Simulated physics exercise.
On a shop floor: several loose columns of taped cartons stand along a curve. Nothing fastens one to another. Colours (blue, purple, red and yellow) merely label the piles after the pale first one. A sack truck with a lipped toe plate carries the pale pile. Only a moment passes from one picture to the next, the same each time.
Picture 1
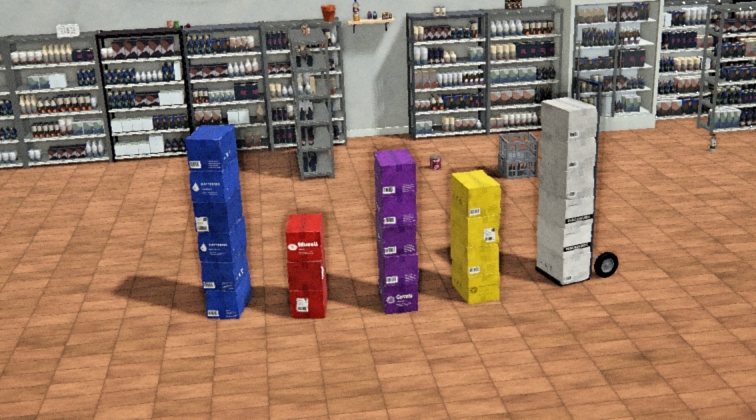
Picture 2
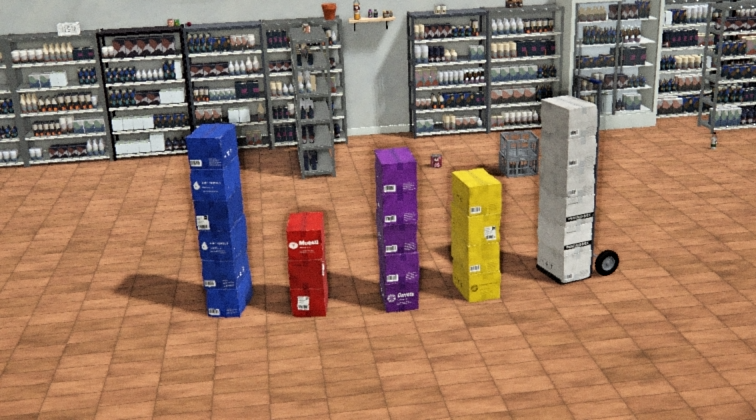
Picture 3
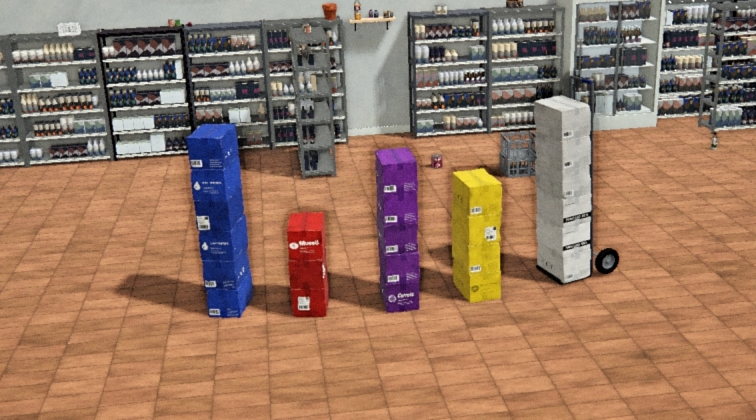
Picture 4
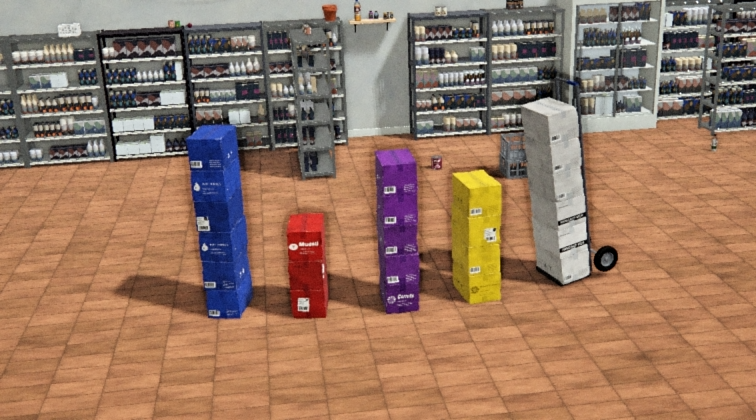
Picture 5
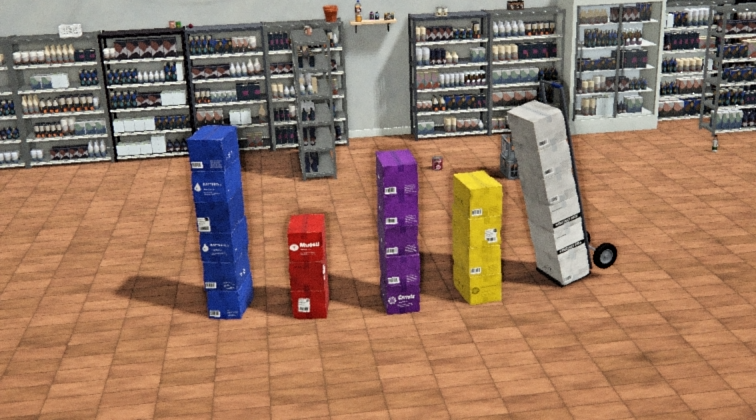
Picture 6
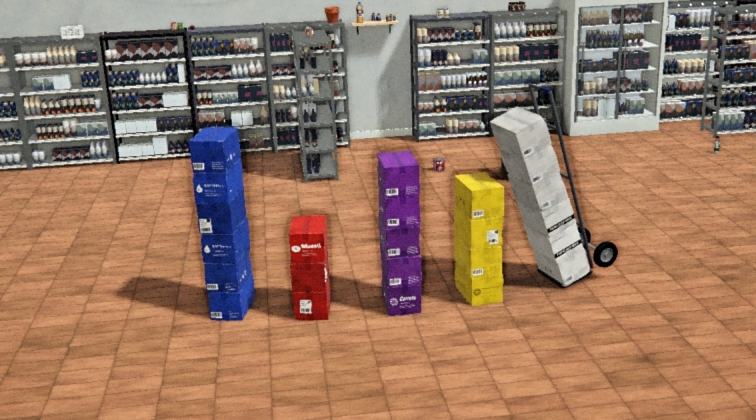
In this clip, columns of blue, red, purple, yellow and pale cartons stand on a tiled shop floor; the pale column, on a sack truck, begins upright, then leans gradually left with the truck while the others stay practically still.
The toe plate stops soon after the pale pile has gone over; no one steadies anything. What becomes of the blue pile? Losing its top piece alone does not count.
The blue pile comes down.
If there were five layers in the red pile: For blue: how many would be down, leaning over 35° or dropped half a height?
Blue 6.
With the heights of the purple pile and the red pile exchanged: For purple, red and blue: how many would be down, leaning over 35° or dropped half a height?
The counts are purple 0, red 0, blue 0.
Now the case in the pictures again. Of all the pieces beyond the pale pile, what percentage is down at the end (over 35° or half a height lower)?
Some 95 per cent of them.
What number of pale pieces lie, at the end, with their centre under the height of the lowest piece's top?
3 of them.
Just after the last frame, 6 of the pale pile down; none of the 6 blue cartons down (0 of 18 in all colours); top blue carton unmoved; top yellow carton tilted clearly.
A moment on, 6 of the pale pile down; none of the 6 blue cartons down (11 of 18 in all colours); top blue carton tilted clearly; top purple carton on its side.
When it is over, 6 of the pale pile down; 6 of the 6 blue cartons down (17 of 18 in all colours); top blue carton on its side; top purple carton on its side. In pixels of the last frame, middles, top purple carton near (176, 318).
